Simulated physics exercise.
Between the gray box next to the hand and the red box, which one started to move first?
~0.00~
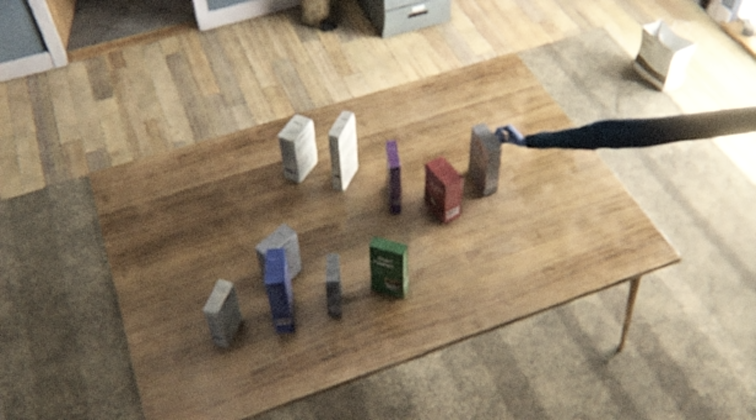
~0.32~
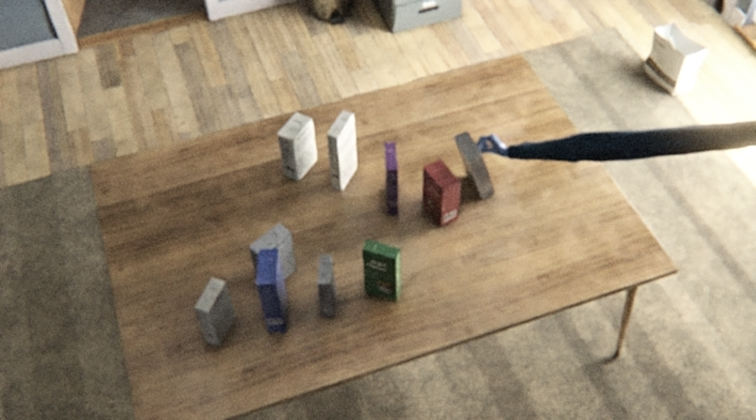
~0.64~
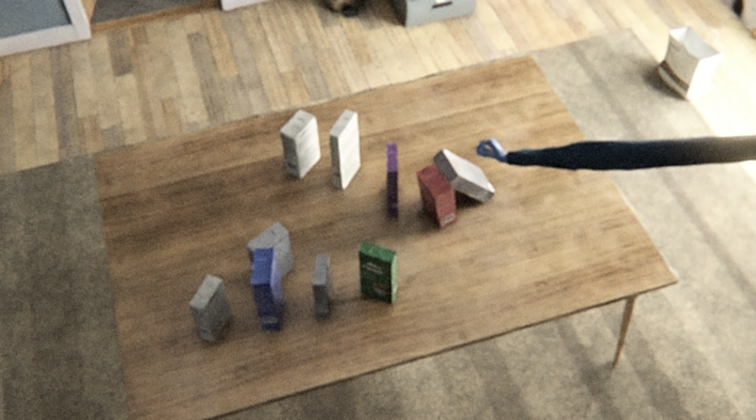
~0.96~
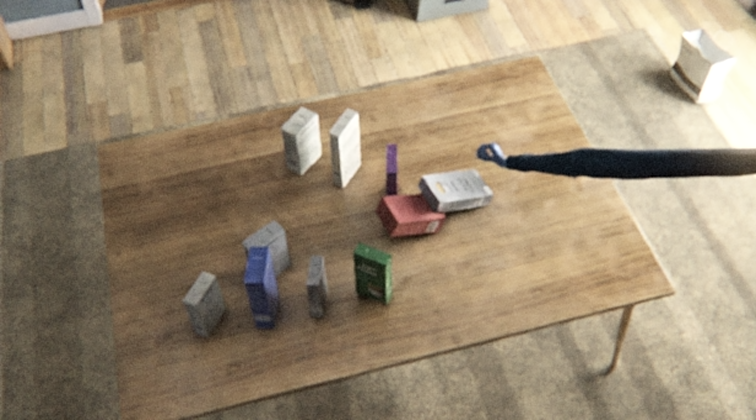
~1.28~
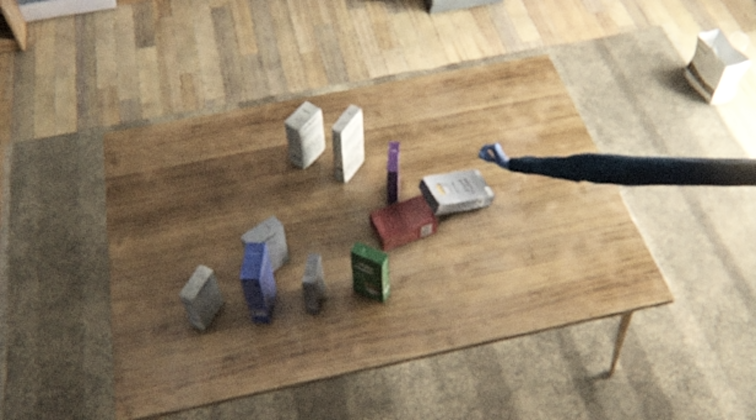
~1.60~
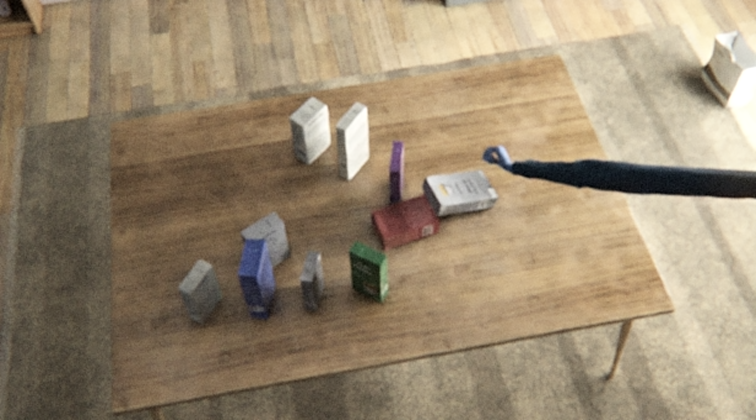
The gray box next to the hand moved first, tipping to the left while the red box was still standing in place. The red box only went over after that.
On a wooden table scattered with standing boxes, a dark-sleeved arm tipped a gray box over to the left, and it knocked down the red one beside it. Both ended up lying flat, while the purple, green, blue and other boxes stayed standing.
